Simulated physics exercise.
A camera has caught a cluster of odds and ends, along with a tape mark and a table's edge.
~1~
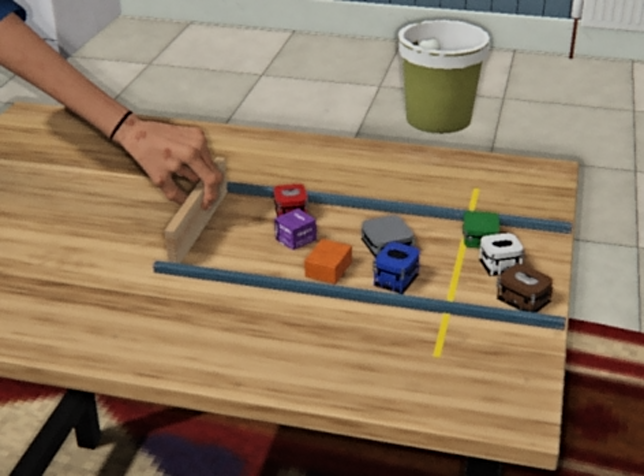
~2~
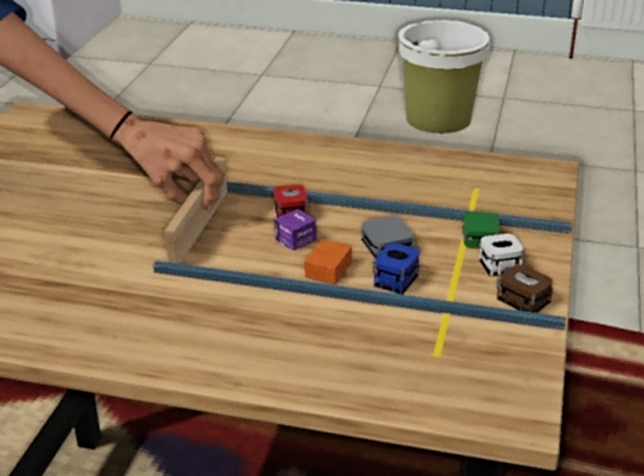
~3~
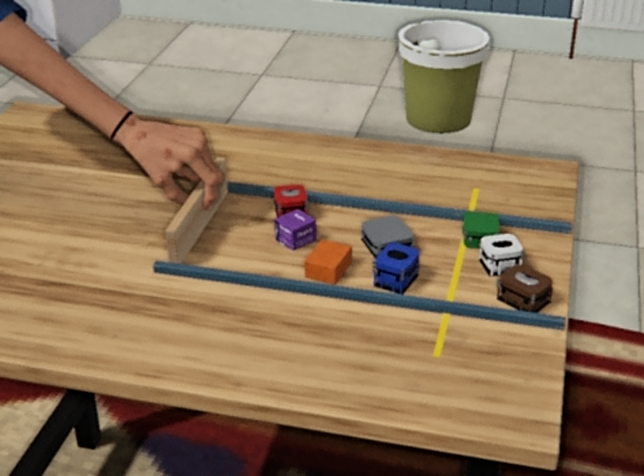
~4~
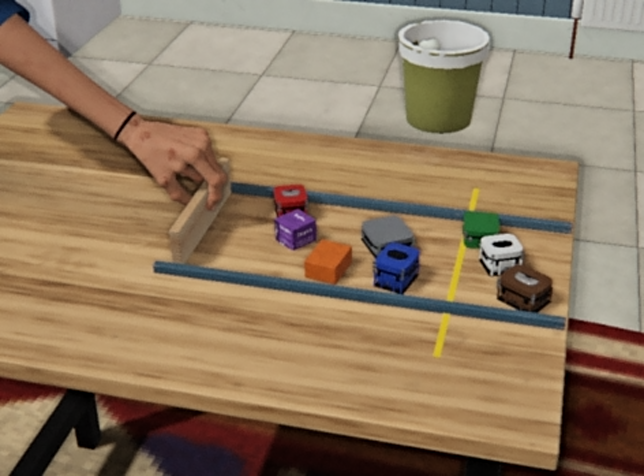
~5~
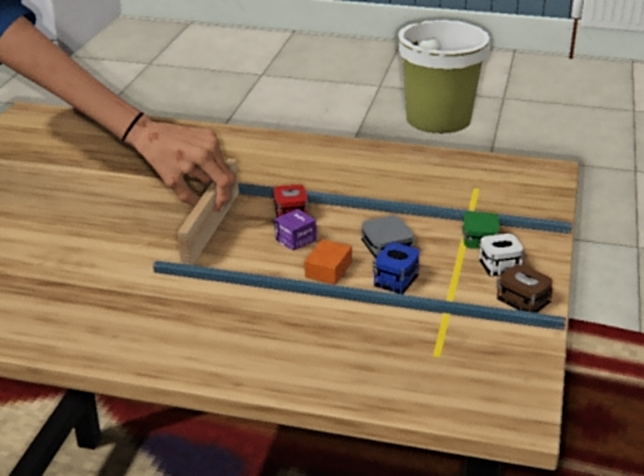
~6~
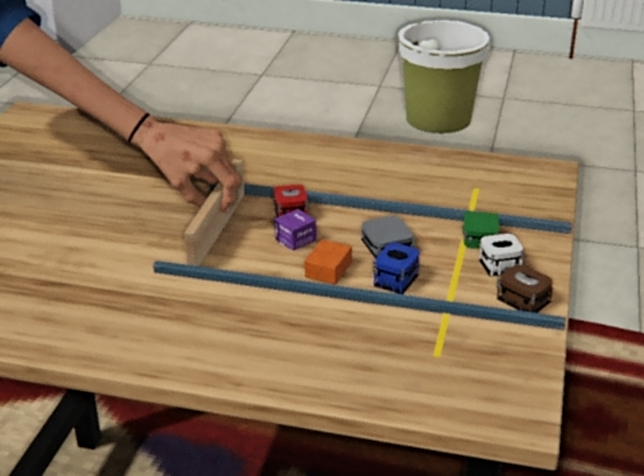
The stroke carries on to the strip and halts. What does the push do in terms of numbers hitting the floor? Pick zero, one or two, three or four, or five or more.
It sends zero to the floor.
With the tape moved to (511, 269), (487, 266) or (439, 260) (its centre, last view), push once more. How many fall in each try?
So, one try after another, the floor gets 2, then 2, then 0.
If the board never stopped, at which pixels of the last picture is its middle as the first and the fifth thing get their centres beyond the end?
First around (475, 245), then around (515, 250).
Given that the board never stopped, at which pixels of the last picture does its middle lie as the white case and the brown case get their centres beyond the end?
(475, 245) and (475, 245), more or less.
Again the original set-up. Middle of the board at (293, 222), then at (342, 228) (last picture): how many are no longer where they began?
Note: First position 2; second position 4.
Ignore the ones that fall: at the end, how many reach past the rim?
Answer: 1.
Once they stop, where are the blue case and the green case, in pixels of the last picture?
The blue case ends at (506, 281) and the green case at (522, 234).
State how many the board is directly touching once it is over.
3.
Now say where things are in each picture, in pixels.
In the first picture, brown case (525, 289); white case (501, 255); green case (481, 231); board (198, 210); tape (459, 262).
In the second picture, white case (501, 255); board (198, 210).
In the third picture, green case (481, 231); blue case (397, 268).
In the fourth picture, brown case (525, 290); orange block (329, 262).
In the fifth picture, white case (501, 255); grey case (387, 238).
In the sixth picture, brown case (525, 290); white case (501, 255); green case (481, 231); board (217, 212); tape (459, 262).
A little later, none off yet; brown case at rest near (525, 290); white case at rest near (501, 255); green case at rest near (481, 231).
When it is over, the number that fall off is zero.
